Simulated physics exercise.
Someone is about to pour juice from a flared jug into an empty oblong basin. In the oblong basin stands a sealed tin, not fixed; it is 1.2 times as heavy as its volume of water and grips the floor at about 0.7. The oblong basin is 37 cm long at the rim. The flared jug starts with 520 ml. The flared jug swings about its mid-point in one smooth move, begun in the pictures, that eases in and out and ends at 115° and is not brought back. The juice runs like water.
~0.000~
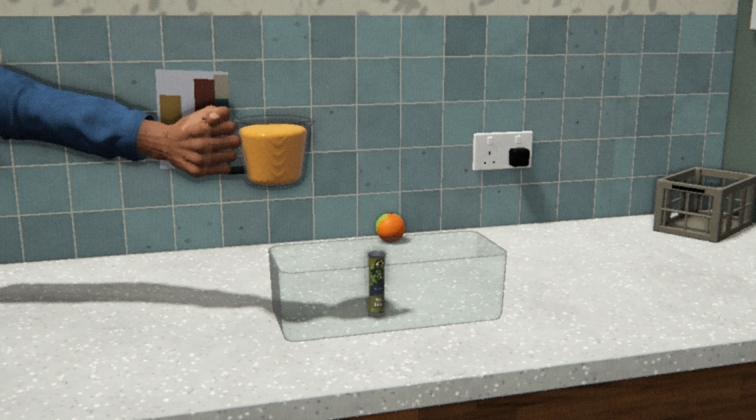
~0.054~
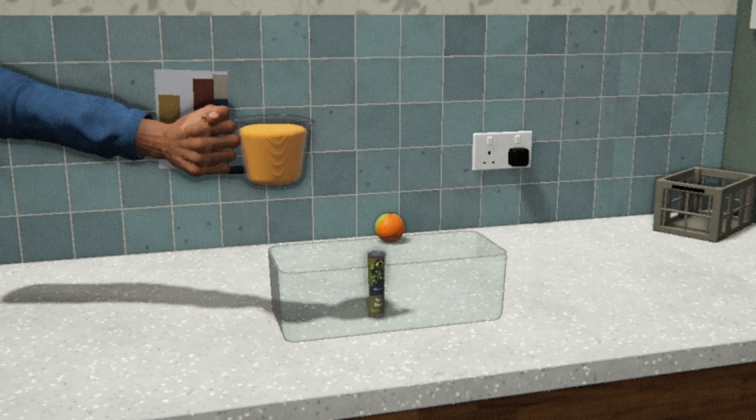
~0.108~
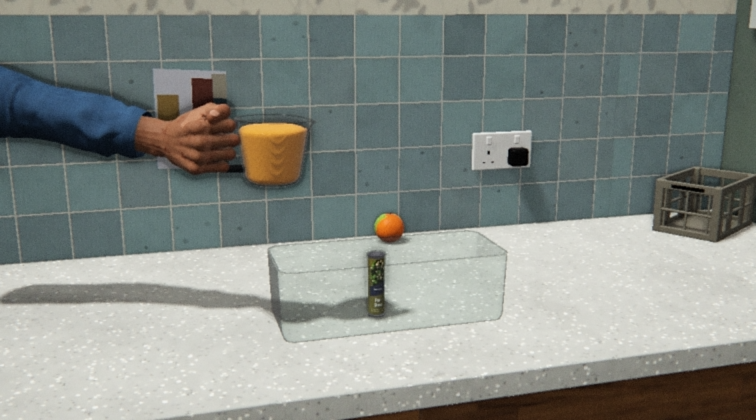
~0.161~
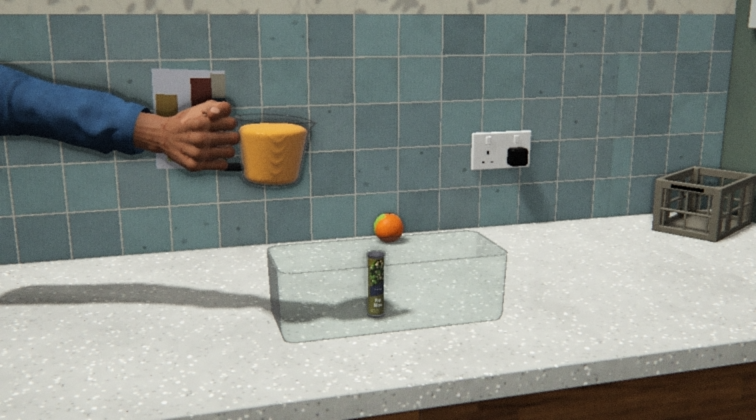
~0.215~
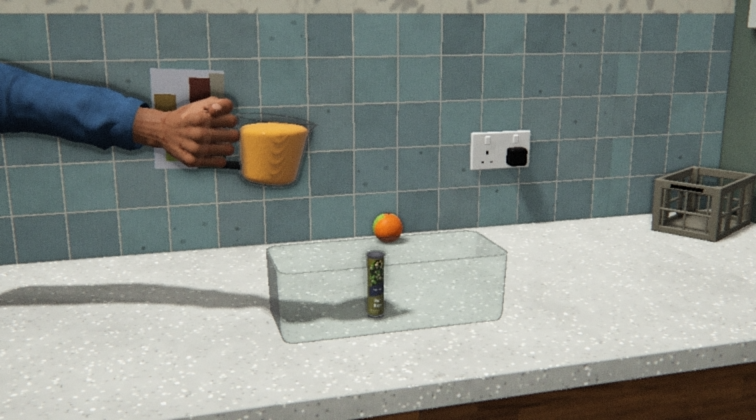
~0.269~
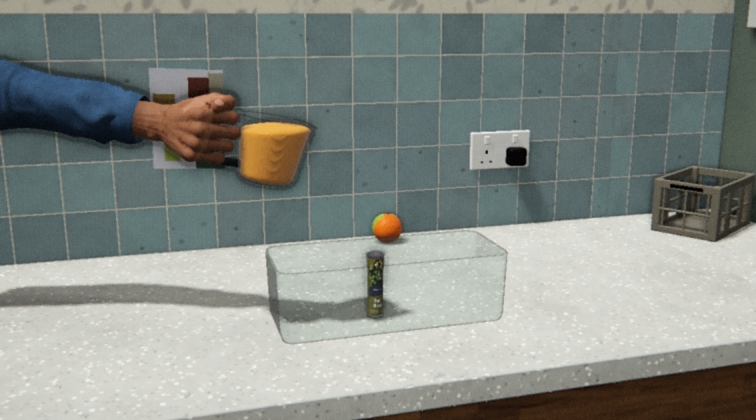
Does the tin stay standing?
It goes over.
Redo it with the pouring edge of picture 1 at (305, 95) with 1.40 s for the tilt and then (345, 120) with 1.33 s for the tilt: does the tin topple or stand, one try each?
First it topples; then it stays up.
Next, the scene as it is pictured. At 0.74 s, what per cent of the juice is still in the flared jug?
About 64 per cent.
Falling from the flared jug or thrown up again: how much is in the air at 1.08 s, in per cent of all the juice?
About 14 per cent.
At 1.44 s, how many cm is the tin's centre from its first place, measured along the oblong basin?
About 8 cm.
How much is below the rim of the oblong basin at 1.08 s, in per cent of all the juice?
Some 78 per cent.
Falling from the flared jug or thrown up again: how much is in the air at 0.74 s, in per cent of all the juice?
Near 26 in a hundred.
Then, 0.74 s in, the tilt is 67° and 64 per cent is still to pour; the tin stands where it began.
Then, 1.08 s in, the tilt is 105° and 7 per cent is still to pour; the tin leans 53°.
Then, 1.44 s in, the tilt is 115° and 0 per cent is still to pour; the tin lies on its side.
Then, 1.83 s in, the tilt is 115° and 0 per cent is still to pour; the tin lies on its side.
Finally, the tin lies on its side.
